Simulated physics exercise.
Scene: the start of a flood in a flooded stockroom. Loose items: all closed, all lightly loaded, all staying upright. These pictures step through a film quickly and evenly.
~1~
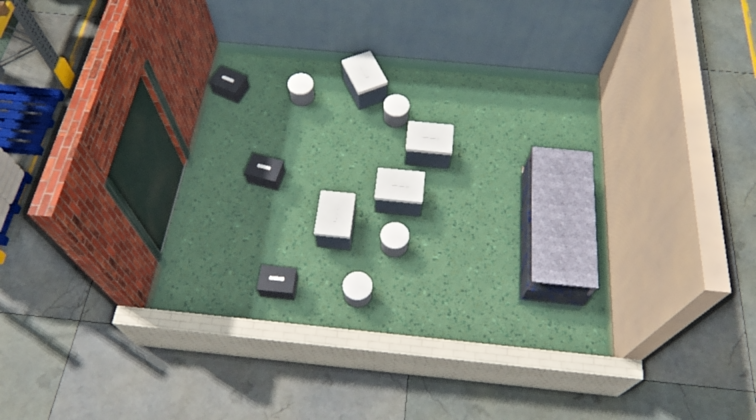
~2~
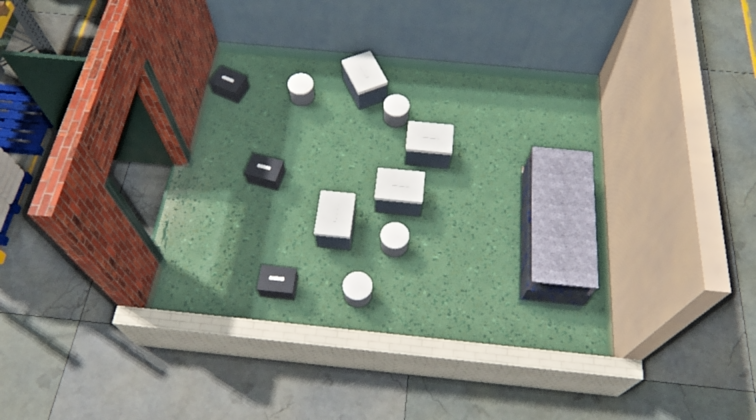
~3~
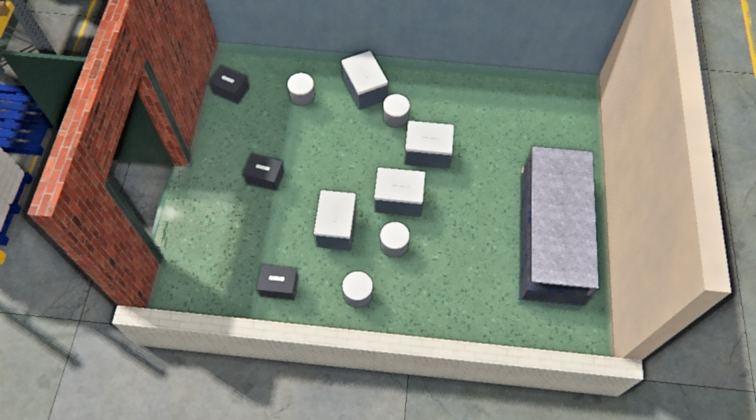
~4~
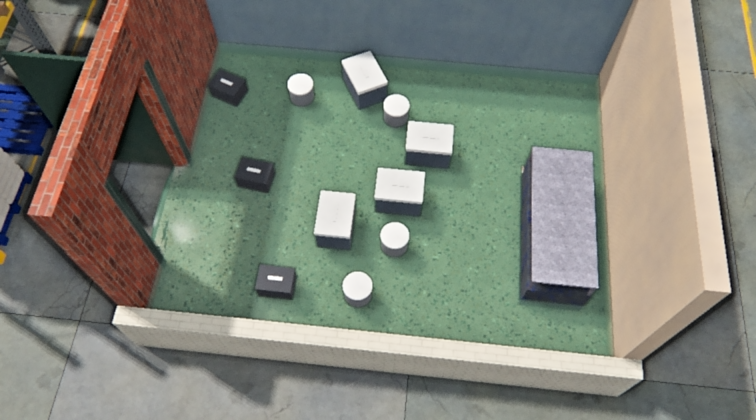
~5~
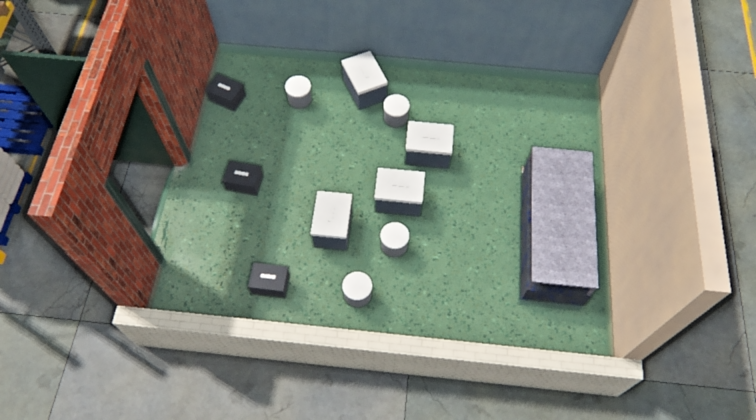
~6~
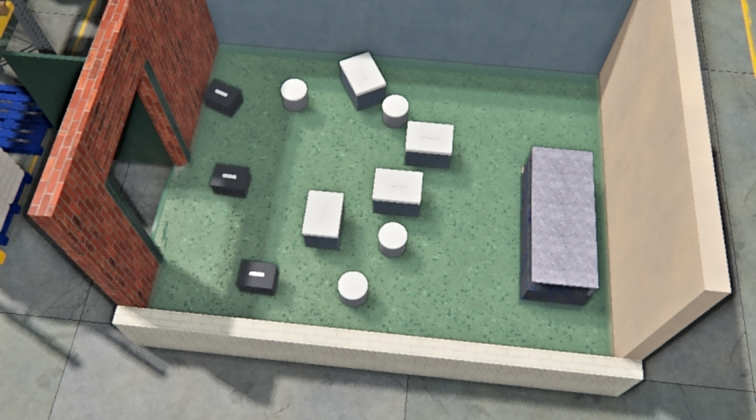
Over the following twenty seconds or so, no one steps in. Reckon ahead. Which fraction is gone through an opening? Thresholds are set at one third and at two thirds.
I would say two thirds or above.
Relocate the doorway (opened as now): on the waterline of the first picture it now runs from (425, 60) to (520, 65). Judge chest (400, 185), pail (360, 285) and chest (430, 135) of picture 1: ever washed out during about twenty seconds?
Per item as listed - swept away, not lost, swept away.
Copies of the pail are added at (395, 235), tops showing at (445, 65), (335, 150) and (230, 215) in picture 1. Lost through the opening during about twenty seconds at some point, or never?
First doesn't escape, second escapes, third escapes.
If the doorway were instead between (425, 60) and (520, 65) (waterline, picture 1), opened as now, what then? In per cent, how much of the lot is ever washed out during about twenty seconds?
Fraction out: Near 60 %.
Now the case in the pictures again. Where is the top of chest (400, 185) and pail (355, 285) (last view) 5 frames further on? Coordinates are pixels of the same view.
Look for them close to (358, 192) and (303, 285).
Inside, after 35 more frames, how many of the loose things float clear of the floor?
It works out to 3.
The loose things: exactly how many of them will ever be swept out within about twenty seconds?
The total is 11.
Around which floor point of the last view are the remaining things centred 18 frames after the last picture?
(295, 196).
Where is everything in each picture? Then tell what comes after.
The first frame shows a tote at (264, 167) floats; a tote at (277, 279) floats; 0 of 11 have shifted.
The second frame shows a tote at (264, 167), afloat; a tote at (277, 279), afloat; 0 of 11 have shifted.
The third frame shows a tote at (263, 168), afloat; a tote at (277, 279) floats; 0 of 11 have shifted.
The fourth frame shows a tote at (254, 170), afloat, close to its start; a tote at (275, 279), afloat; 1 of 11 have shifted.
The fifth frame shows a tote at (242, 174) floats, close to its start; a tote at (268, 277) floats, close to its start; 3 of 11 have shifted.
The sixth frame shows a tote at (230, 177) floats, a stride from its start; a tote at (257, 274), afloat, close to its start; 6 of 11 have shifted.
A moment on, 1 of 11 are out; 10 afloat.
Next, 5 of 11 are out; 6 afloat.
Later, 8 of 11 are out; 3 afloat.
In the end, 11 of 11 are out; 0 afloat.
